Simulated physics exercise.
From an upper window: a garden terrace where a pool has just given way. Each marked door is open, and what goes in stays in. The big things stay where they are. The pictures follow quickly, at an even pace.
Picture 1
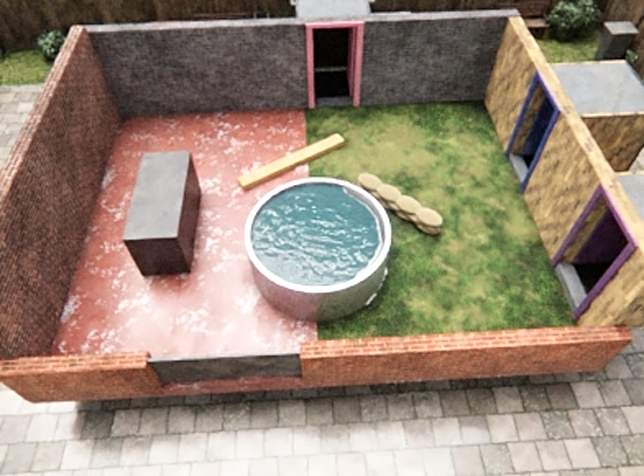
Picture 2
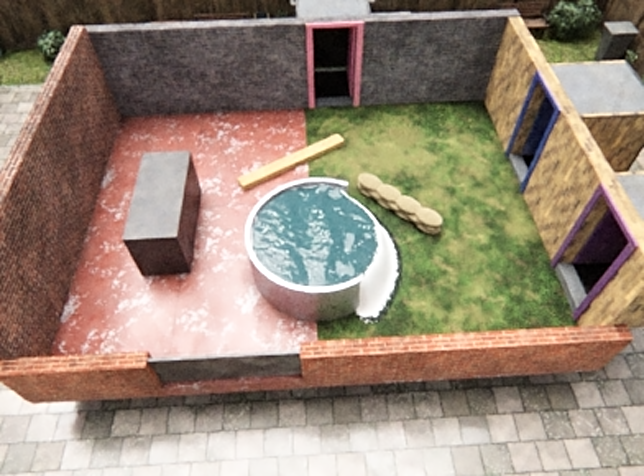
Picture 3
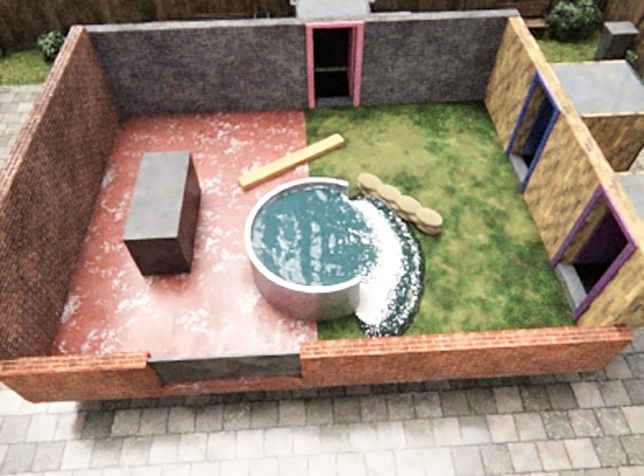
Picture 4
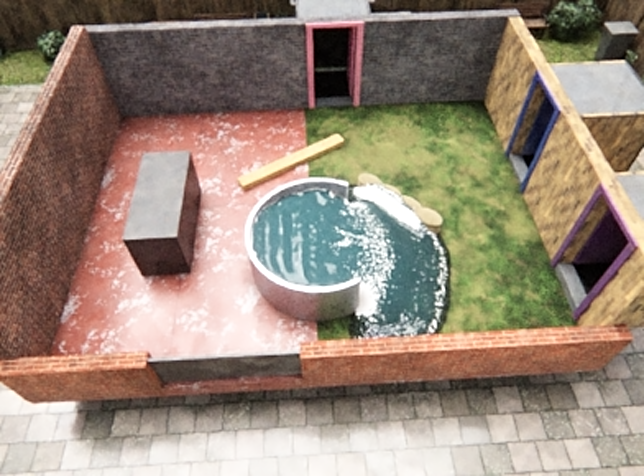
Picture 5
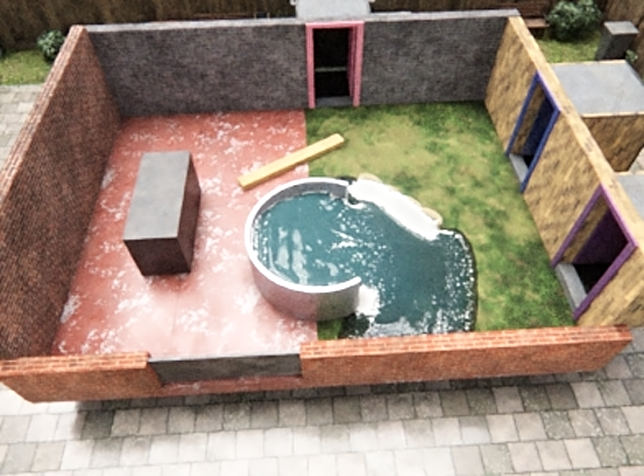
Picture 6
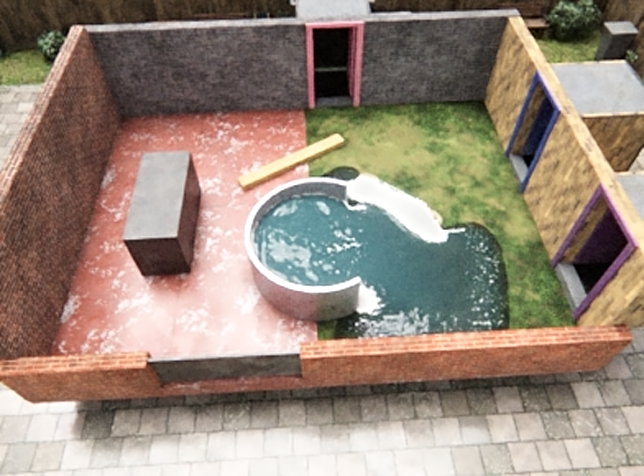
The video shows a round, water-filled pool in a walled garden terrace, its right side opening as water pours out and spreads rightward and toward the front wall across the grass, washing over the pale stepping shapes beside it.
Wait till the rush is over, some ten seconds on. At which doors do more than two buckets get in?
In the end: The pink door stays under that; the purple door takes more than that; the blue door stays under that.
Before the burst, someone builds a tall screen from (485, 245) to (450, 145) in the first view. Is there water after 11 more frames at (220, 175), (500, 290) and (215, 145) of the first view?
In that order: Dry, covered, no water.
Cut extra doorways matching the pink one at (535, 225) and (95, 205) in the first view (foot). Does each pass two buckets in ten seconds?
As listed: Passes that mark, keeps below it.
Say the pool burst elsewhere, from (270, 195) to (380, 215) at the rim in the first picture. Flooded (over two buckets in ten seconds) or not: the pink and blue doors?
The pink door passes that mark, the blue door lets less in.
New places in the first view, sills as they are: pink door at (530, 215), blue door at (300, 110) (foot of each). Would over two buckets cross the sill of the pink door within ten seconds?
In short: The pink door lets more in.
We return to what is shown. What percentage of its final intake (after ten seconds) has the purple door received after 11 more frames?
Close to 40 %.
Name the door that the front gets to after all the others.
That is the pink door.
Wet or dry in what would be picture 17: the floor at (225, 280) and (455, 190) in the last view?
In turn: Dry, awash.
A moment on, water covers 30 % of the floor; the pink door not reached, the purple door wet at the sill, nothing in, the blue door not reached.
Next, water covers 35 % of the floor; the pink door not reached, the purple door over two buckets in, the blue door not reached.
Then, water covers 45 % of the floor; the pink door not reached, the purple door far over two buckets in, the blue door wet at the sill, nothing in.
Later, water covers 65 % of the floor; the pink door not reached, the purple door far over two buckets in, the blue door wet at the sill, nothing in.
In the end, water covers 90 % of the floor; the pink door wet at the sill, nothing in, the purple door far over two buckets in, the blue door wet at the sill, nothing in.
